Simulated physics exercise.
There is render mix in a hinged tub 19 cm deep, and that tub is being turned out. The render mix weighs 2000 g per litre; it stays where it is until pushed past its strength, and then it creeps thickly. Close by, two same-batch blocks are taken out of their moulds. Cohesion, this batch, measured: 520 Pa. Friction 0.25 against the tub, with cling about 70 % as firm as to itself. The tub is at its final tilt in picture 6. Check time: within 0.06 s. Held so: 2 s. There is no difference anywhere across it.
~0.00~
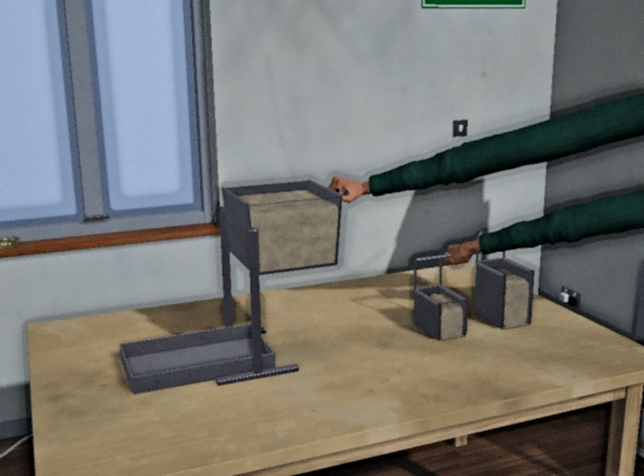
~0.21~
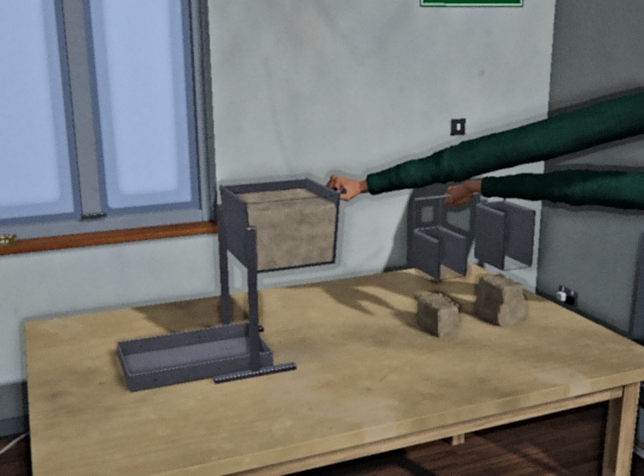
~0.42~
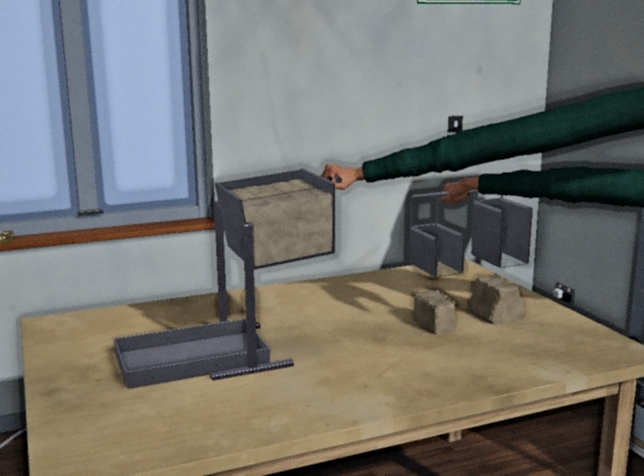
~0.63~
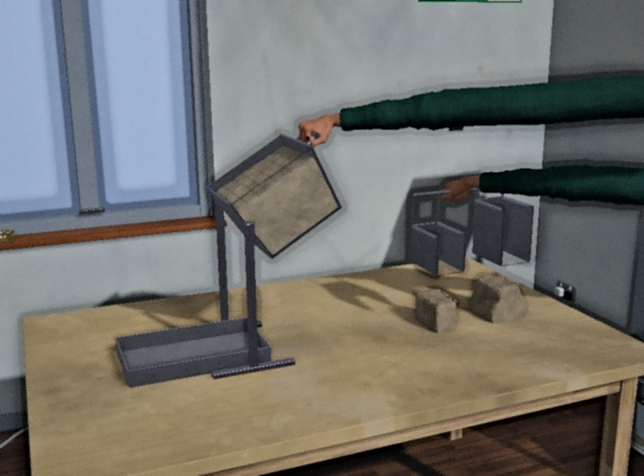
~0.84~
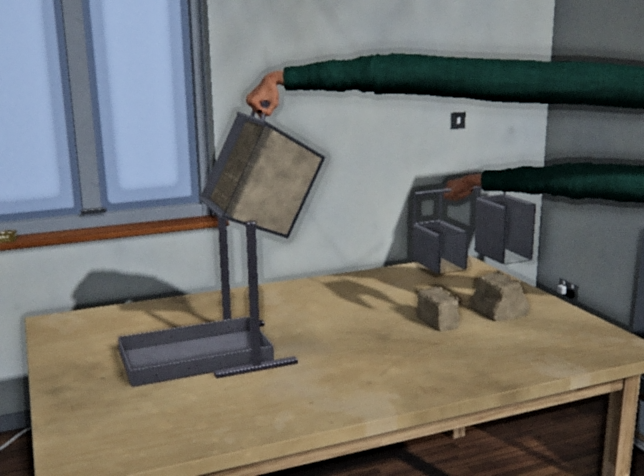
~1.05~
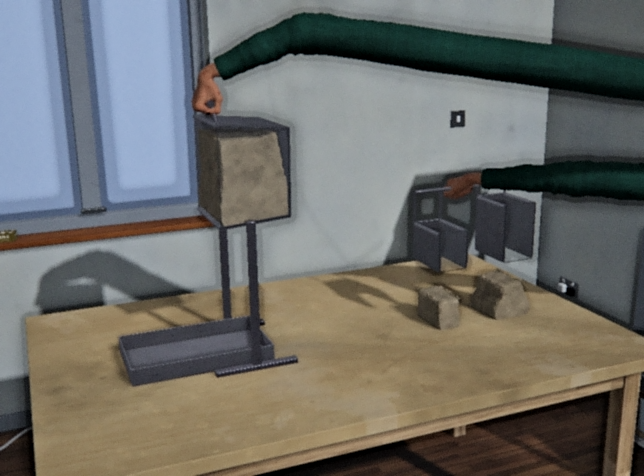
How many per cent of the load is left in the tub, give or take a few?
I would say close to 38 percent.
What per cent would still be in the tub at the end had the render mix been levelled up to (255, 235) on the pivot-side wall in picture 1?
In that case, around 55 percent.
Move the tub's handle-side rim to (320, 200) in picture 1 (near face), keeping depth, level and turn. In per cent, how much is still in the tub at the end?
Near 50 per cent.
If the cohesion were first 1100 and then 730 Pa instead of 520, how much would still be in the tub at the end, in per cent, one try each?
First 40 %, second 40 %.
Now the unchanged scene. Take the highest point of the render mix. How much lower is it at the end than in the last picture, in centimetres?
About 14 cm.
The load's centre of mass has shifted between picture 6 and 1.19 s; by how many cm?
It has moved close to 7 cm.
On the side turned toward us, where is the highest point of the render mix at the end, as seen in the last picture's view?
The highest point sits at around (262, 187).
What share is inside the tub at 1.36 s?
Around 40 percent stays in the tub.
After 1.19 s, the tub is at 89 degrees and holds 72 %.
After 1.36 s, the tub is at 89 degrees and holds 42 %.
After 1.53 s, the tub is at 89 degrees and holds 38 %.
After 1.70 s, the tub is at 89 degrees and holds 38 %.
After 3.05 s, the tub is at 89 degrees and holds 38 %.
